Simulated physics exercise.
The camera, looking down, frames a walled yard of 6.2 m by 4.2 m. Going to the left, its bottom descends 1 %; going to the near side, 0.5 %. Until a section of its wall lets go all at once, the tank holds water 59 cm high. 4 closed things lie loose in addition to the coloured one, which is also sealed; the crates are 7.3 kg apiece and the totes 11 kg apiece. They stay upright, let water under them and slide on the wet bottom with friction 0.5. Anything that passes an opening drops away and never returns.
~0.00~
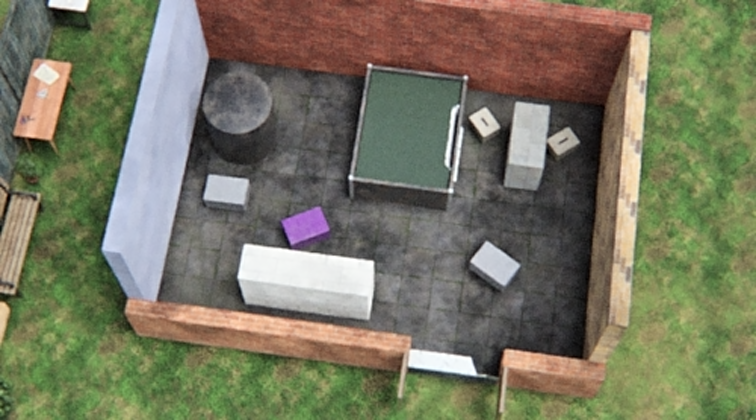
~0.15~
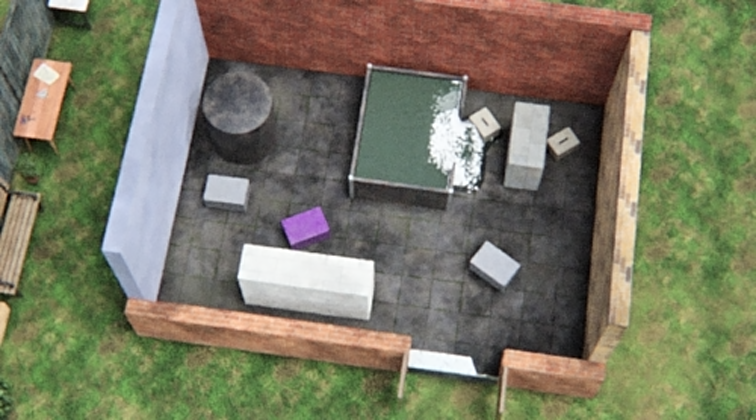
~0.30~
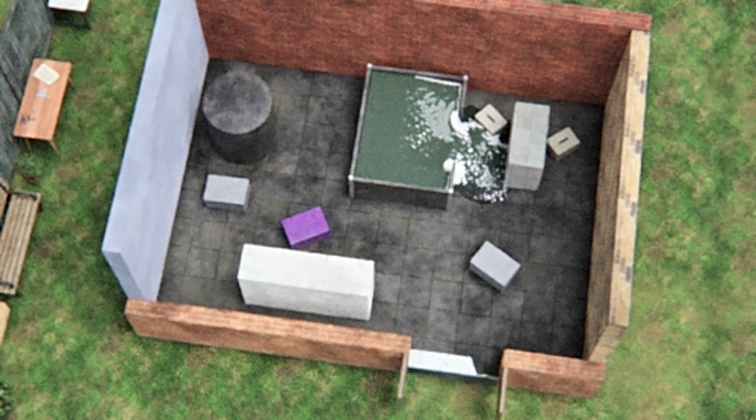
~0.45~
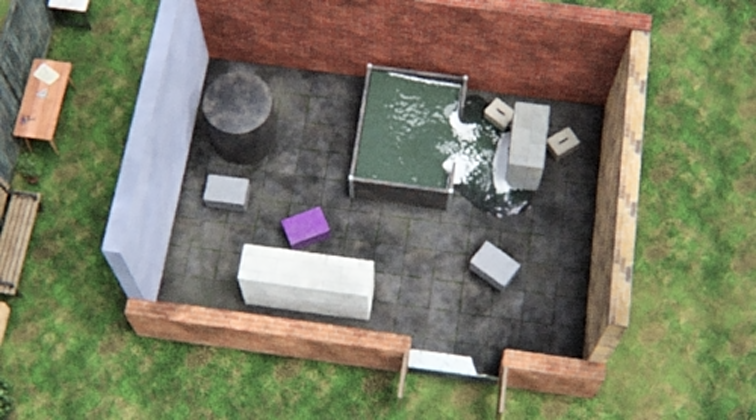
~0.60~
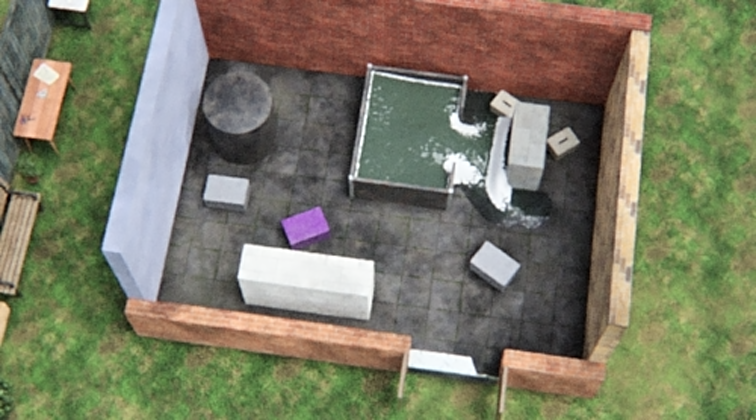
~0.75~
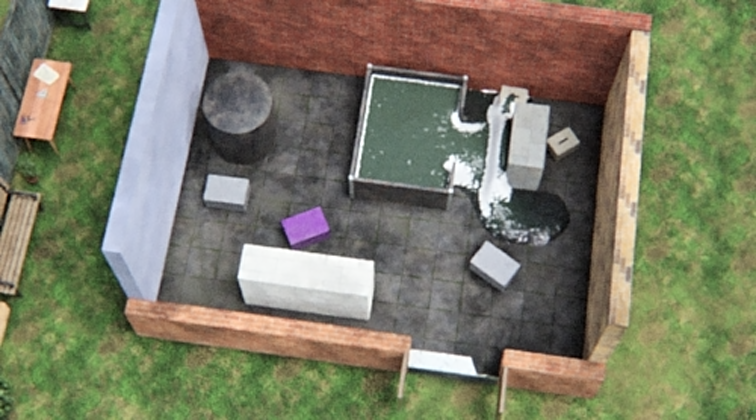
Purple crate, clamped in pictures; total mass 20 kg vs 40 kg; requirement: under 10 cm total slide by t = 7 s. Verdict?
Most likely the lighter pick already works.
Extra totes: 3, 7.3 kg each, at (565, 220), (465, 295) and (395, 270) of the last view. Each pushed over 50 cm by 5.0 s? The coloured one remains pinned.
In order: Farther, then farther, then not as far.
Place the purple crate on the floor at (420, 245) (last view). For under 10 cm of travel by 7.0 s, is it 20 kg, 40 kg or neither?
Short version: The lighter already works.
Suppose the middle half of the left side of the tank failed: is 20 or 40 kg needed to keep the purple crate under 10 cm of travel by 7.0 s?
In that case just the heavier mass works.
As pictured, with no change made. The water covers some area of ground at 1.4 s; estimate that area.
Somewhere about 9.5 m2, give or take.
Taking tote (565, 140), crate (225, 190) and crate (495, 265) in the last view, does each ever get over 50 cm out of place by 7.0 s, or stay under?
Taking them in order: Within the mark, within the mark, beyond the mark.
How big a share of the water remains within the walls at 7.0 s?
Around 80 % of the water.
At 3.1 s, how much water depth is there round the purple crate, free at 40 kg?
0 cm, roughly.
After 1.4 s the purple crate would be 0 cm from its start with 20 kg and 0 cm from its start with 40 kg; 0 cm of water round it then.
After 3.1 s the purple crate would be 0 cm from its start with 20 kg and 0 cm from its start with 40 kg; 0 cm of water round it then.
After 4.9 s the purple crate would be 0 cm from its start with 20 kg and 0 cm from its start with 40 kg; 0 cm of water round it then.
After 7.0 s the purple crate would be 0 cm from its start with 20 kg and 0 cm from its start with 40 kg; 1 cm of water round it then.
